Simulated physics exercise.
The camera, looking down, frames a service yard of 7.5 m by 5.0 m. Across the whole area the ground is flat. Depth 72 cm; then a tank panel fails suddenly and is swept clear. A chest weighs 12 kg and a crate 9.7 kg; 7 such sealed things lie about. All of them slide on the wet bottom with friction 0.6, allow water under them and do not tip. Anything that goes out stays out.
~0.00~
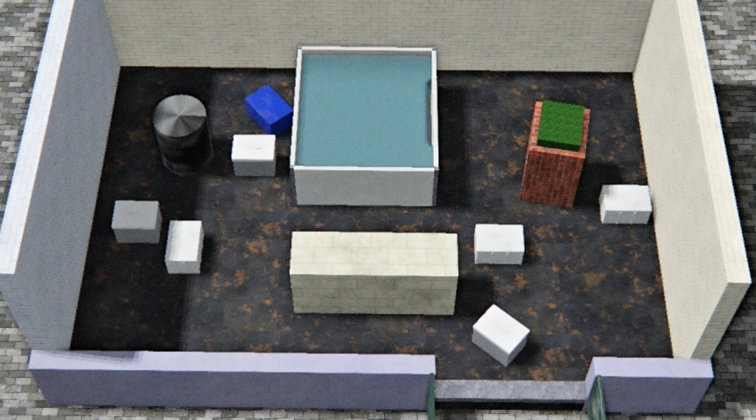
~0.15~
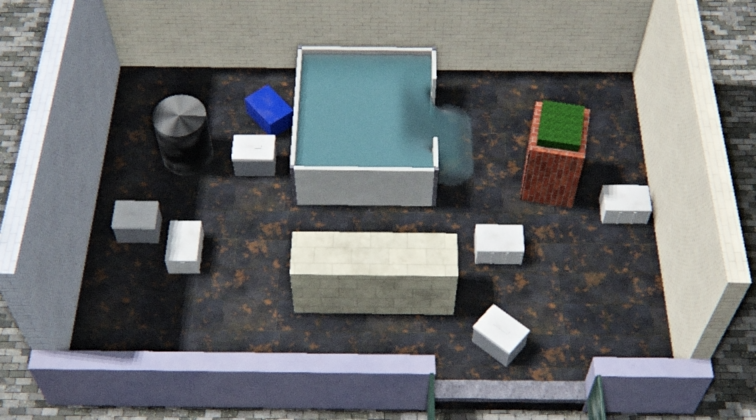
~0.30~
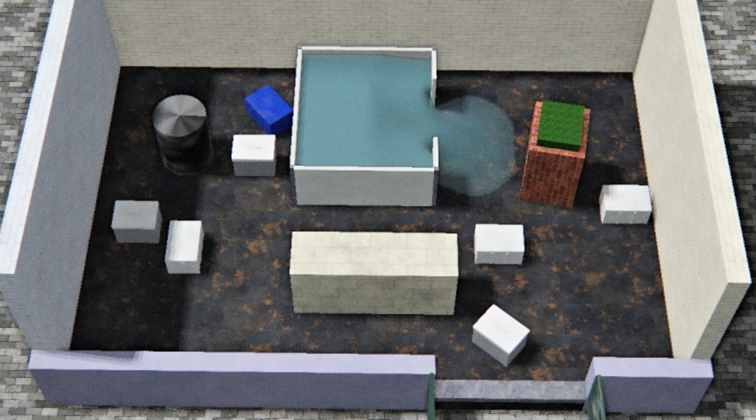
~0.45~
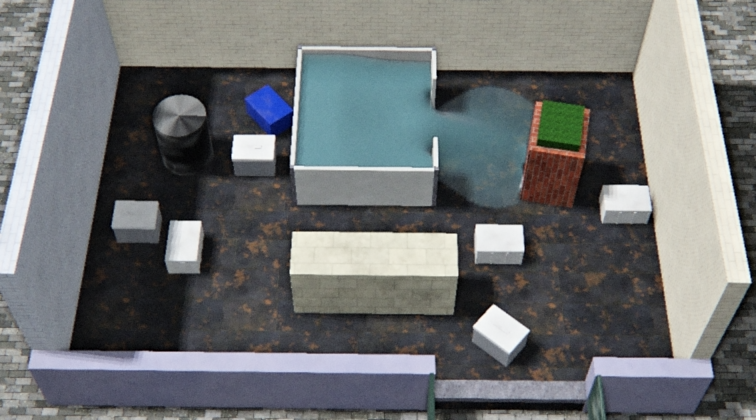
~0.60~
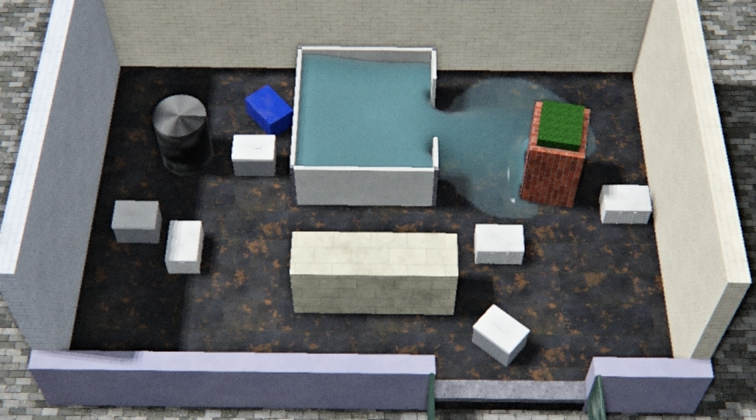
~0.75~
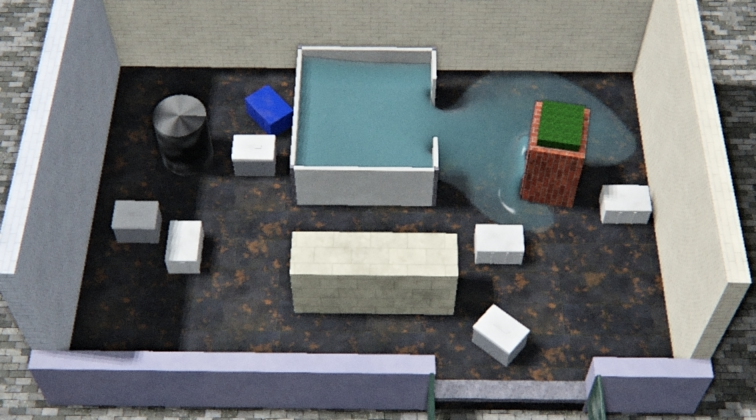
The clip opens on a walled yard seen from above, with a water-filled tank, a blue crate, pale blocks and a brick planter. Water pours through a gap in the tank's right side, fans out across the dark ground, reaches the planter and spreads around it, while the crate and blocks stay still.
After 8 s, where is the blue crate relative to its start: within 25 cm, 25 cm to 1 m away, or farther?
Within 25 cm.
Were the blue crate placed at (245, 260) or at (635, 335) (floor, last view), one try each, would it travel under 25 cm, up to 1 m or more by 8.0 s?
From the first place it is barely disturbed; from the second it goes well off.
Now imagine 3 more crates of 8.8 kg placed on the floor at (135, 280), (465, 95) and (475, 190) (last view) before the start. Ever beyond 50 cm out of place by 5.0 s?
Well, in that order it's lower, lower and higher.
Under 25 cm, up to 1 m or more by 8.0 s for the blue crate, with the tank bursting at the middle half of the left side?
In that scenario the blue crate would have been washed far off.
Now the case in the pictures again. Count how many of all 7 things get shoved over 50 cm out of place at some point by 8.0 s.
Total: 3.
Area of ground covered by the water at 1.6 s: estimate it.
That flooded area is roughly 13 m2.
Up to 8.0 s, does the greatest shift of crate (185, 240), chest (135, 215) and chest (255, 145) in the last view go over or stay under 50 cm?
Item by item, they came out below the mark, below the mark and below the mark.
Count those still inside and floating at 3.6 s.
1 of them.
After 1.6 s the blue crate is near (269, 105), 0.0 m from its start, aground; 0 of 7 are out; 0 afloat.
After 3.6 s the blue crate is near (269, 105), 0.0 m from its start, aground; 2 of 7 are out; 1 afloat.
After 5.6 s the blue crate is near (269, 105), 0.0 m from its start, aground; 3 of 7 are out; 0 afloat.
After 8.0 s the blue crate is near (269, 105), 0.0 m from its start, aground; 3 of 7 are out; 0 afloat.
